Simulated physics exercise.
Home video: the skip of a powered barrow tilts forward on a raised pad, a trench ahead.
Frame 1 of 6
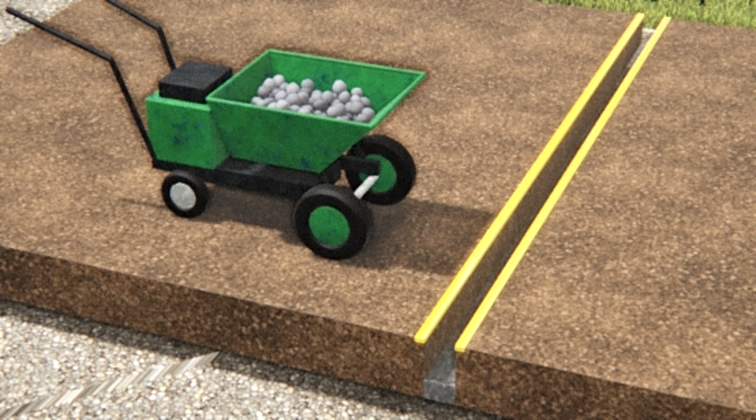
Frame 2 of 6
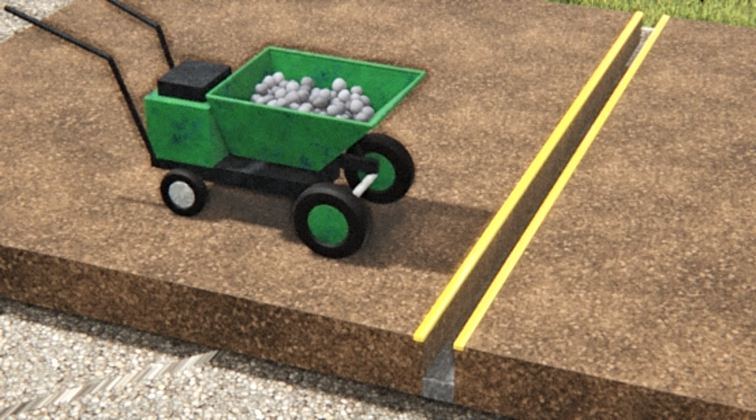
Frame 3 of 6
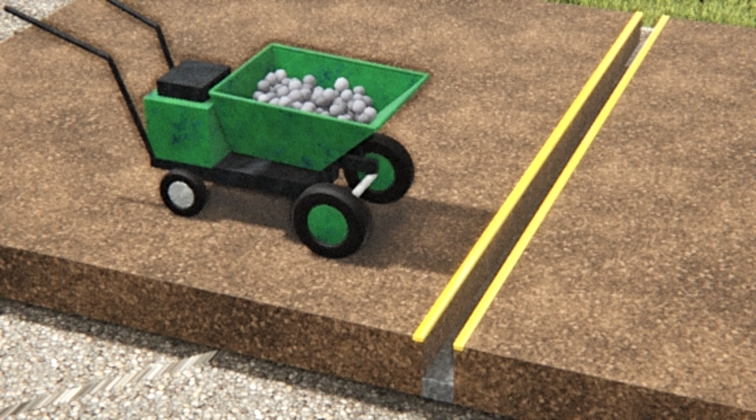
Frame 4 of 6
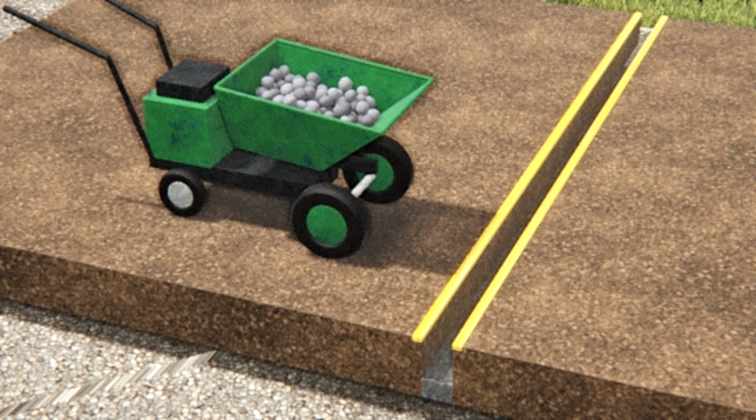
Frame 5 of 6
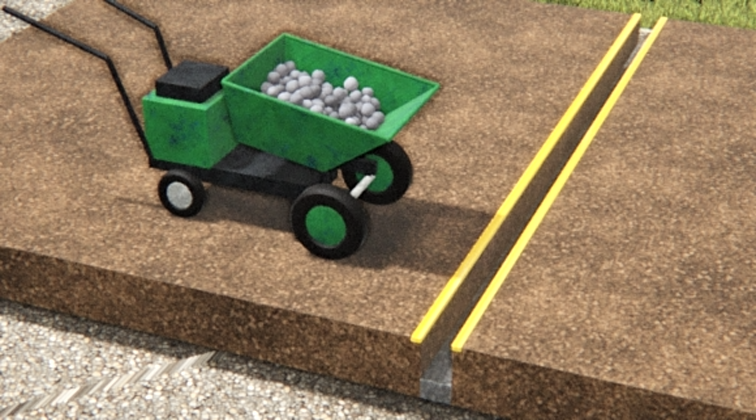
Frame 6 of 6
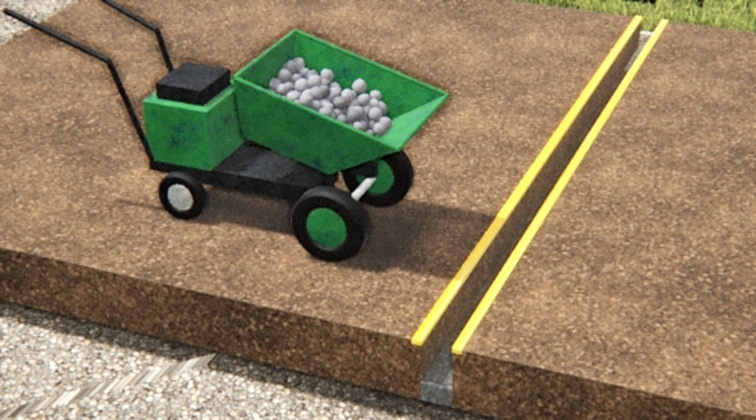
The clip opens on a green powered barrow, its skip level and loaded with round grey cobbles, standing on a raised brown pad left of a narrow, yellow-edged trench. The skip stays still at first, then slowly tilts forward to the right until it is clearly tipped, the cobbles still inside.
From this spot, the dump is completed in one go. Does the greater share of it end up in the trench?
Yes.
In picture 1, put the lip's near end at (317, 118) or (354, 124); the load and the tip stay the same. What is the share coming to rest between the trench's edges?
The shares come out close to 40 and 50 per cent, in that order.
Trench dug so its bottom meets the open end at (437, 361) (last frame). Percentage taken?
40 %.
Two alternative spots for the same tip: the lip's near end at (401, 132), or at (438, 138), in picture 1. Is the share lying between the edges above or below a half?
Spot 1 gives the minor portion, spot 2 gives the minor portion.
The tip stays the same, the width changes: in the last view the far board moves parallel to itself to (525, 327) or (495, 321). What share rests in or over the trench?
First case 100 %, second case 90 %.
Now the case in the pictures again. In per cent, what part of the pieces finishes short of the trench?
Around 5 %.
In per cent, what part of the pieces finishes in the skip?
About 0 per cent.
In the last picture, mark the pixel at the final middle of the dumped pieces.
Centre at rest: Close to (502, 260).
Soon, skip tipped steeply; all in the skip.
A while on, skip tipped steeply; most in the skip; a stray few short of the trench; a small part in or heaped over the trench; a stray few beyond it; a stray few falling.
Towards the end, skip tipped right over; a small part in the skip; a stray few short of the trench; about two thirds in or heaped over the trench; about a quarter beyond it.
Finally, skip tipped right over; a small part short of the trench; about two thirds in or heaped over the trench; about a third beyond it.
